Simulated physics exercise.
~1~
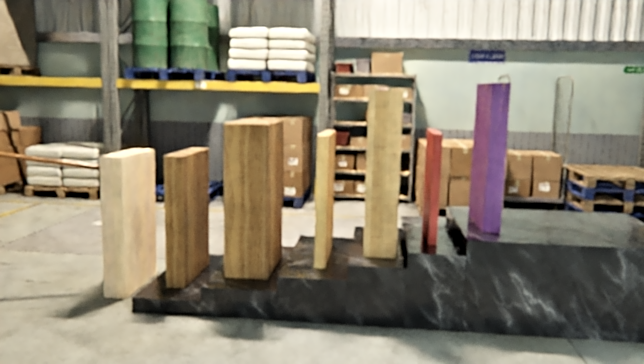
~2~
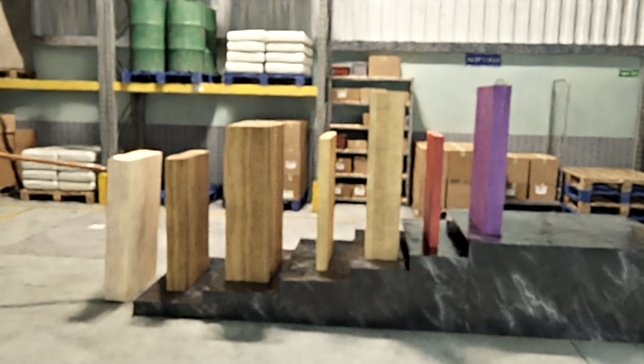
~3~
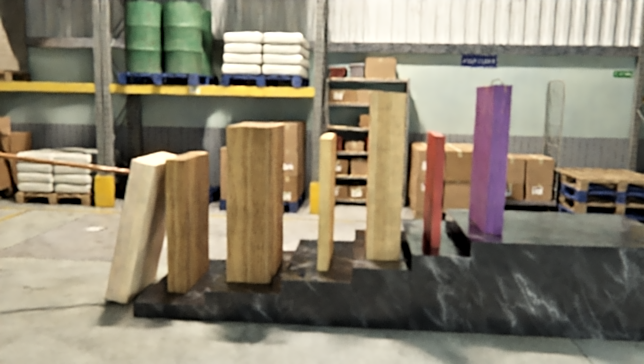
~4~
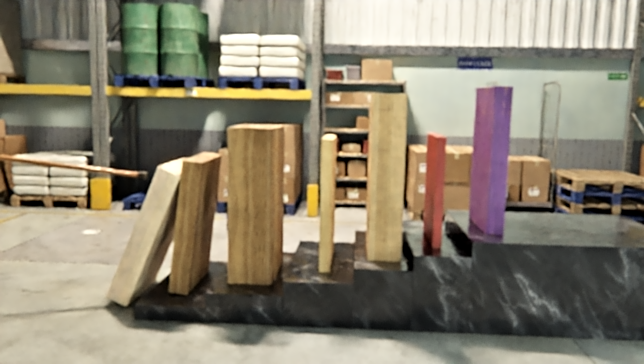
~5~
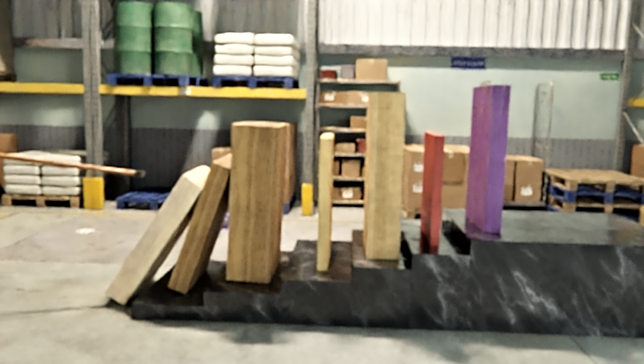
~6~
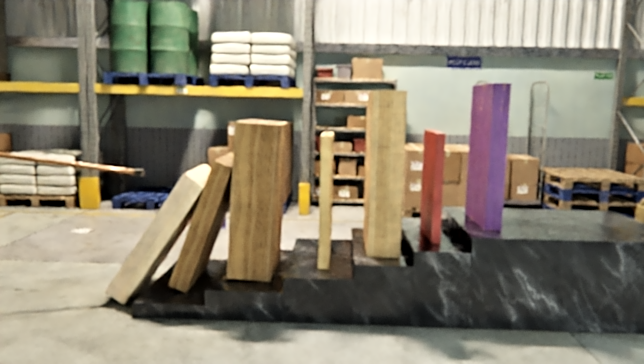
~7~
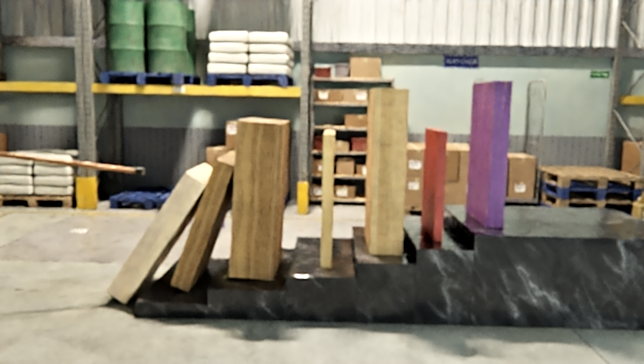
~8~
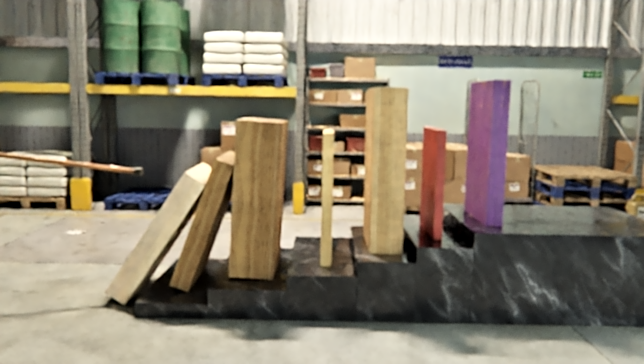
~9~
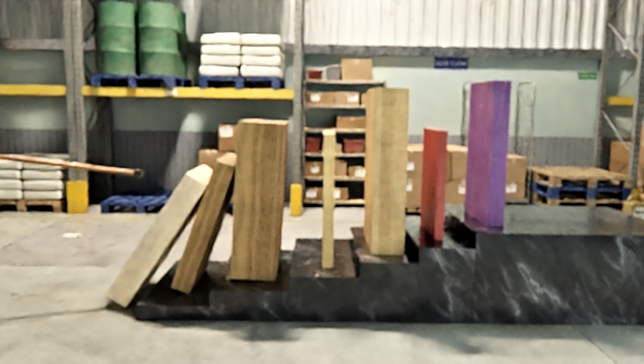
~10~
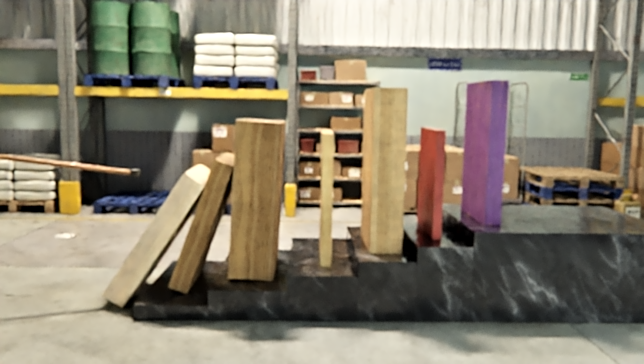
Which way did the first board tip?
It tipped to the right, coming to rest leaning against the second board.
